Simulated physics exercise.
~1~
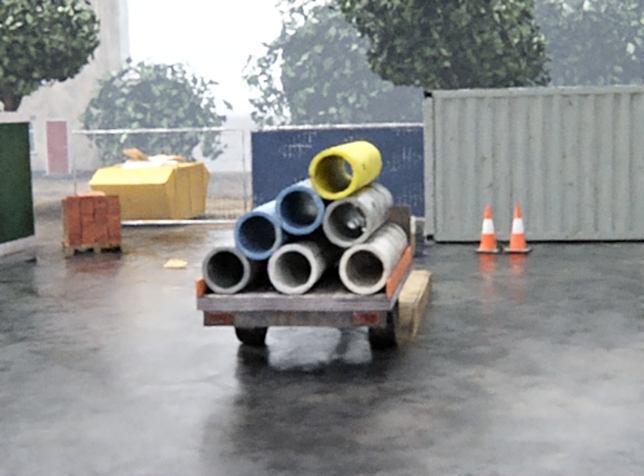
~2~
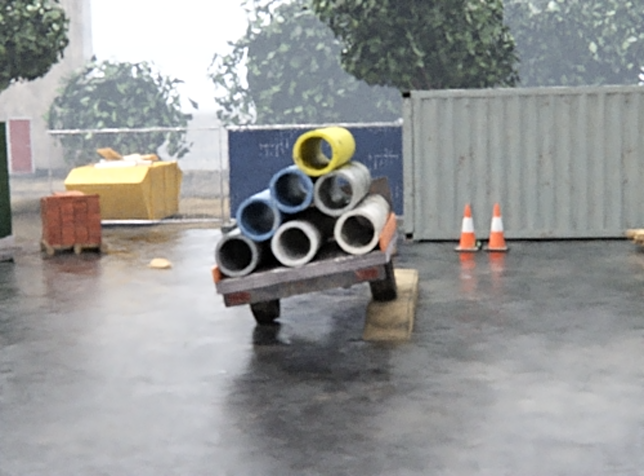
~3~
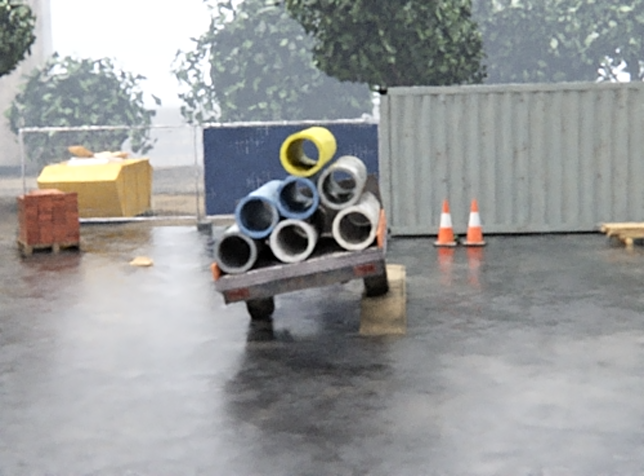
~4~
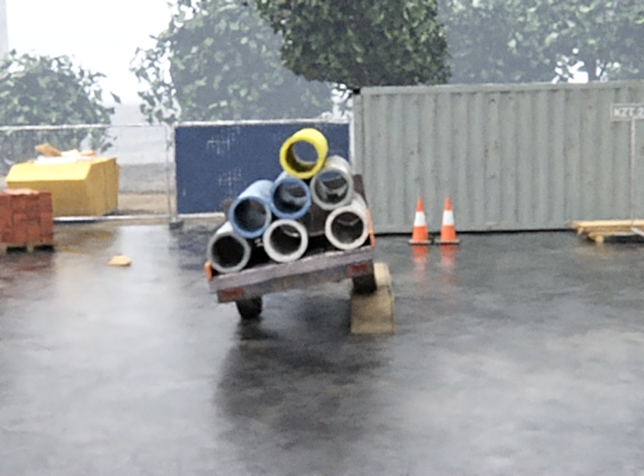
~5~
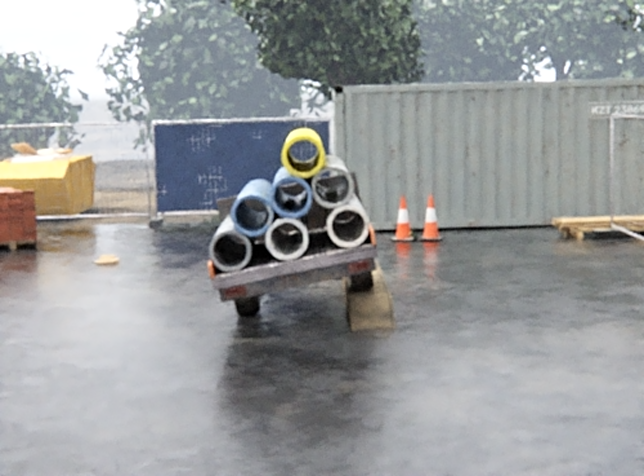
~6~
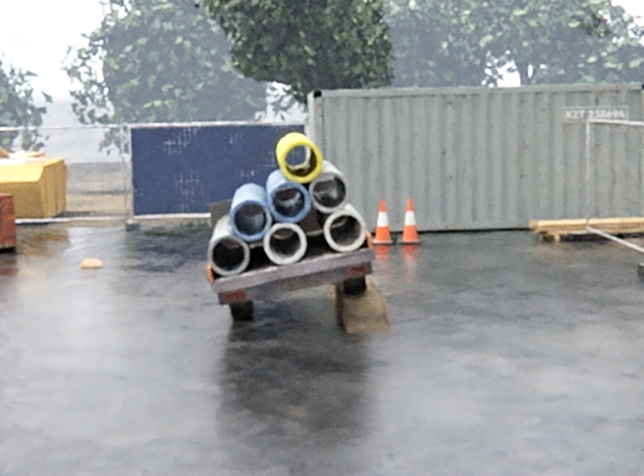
In a wet, misty yard edged by trees, a low trailer is seen from behind, loaded with hollow pipes stacked in a pyramid. A yellow pipe sits on top, blue ones lie below it on the left, and grey ones fill the rest. A yellow skip stands to the left, with a grey container and two orange cones to the right. The trailer's right wheel rises onto a pale block, tipping the deck down to the left, and the yellow pipe shifts slightly left. The view drifts sideways as the deck stays tilted, and the yellow pipe remains on top.
